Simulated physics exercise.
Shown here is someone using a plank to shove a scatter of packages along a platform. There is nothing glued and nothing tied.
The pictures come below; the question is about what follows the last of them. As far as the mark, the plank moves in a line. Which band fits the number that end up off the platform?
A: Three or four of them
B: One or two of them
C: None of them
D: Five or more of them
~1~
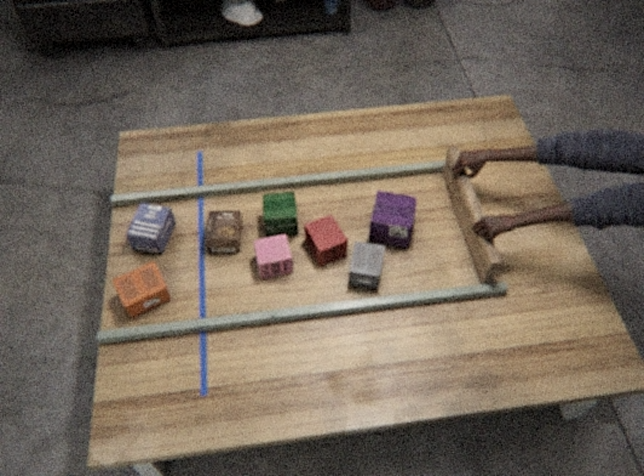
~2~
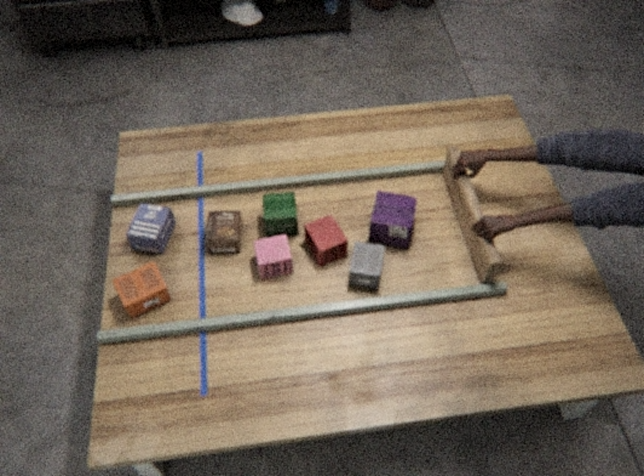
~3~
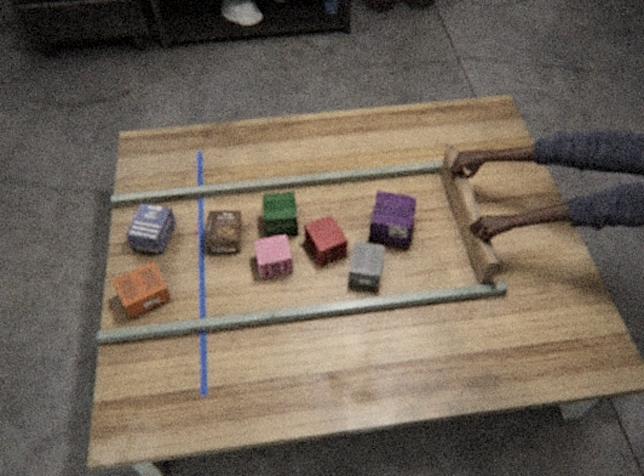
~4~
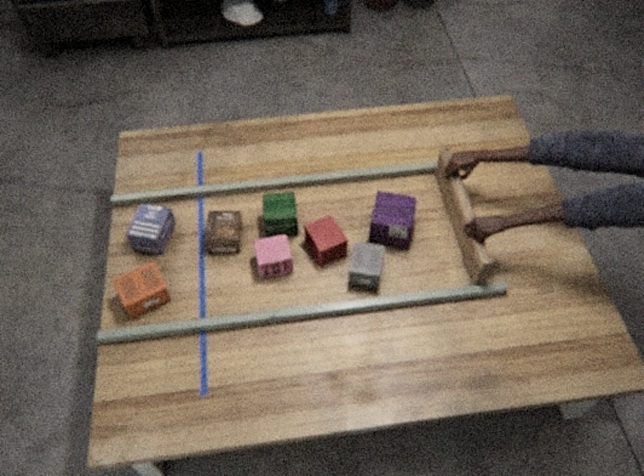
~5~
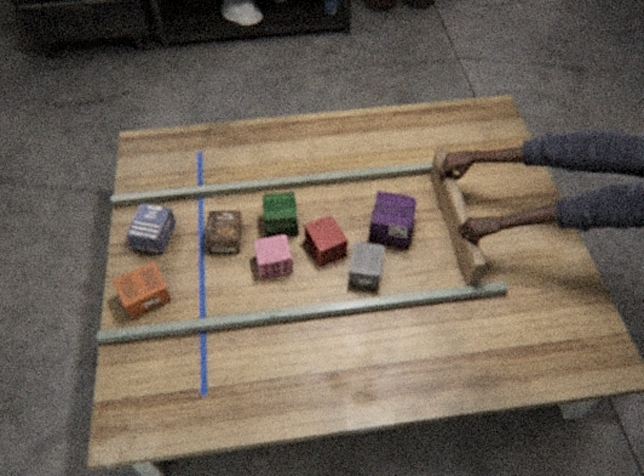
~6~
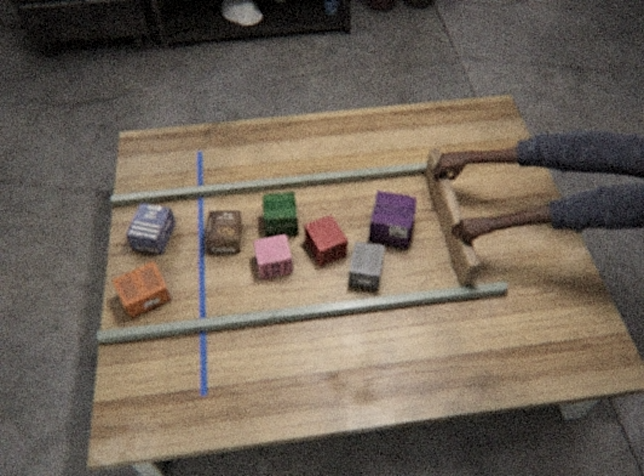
One or two of them.
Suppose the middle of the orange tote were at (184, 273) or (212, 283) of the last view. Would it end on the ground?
Lab note: Orange tote, try one goes down; try two rests in place.
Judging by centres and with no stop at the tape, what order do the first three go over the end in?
Listed earliest first: Orange tote, pink crate, brown box.
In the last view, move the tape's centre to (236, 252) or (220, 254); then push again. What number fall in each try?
0 and 1.
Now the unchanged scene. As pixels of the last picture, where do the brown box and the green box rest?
(132, 235) and (182, 208), approximately.
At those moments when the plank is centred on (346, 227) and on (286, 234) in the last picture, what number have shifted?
The first number is 4, the next one 6.
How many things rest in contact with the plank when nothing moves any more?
At rest, 3 are in contact.
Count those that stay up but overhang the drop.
The number overhanging is 2.
Early on, none off yet; orange tote at rest near (143, 290); blue box at rest near (152, 228); brown box at rest near (224, 231).
Finally, the number that fall off is one or two; lost, orange tote.
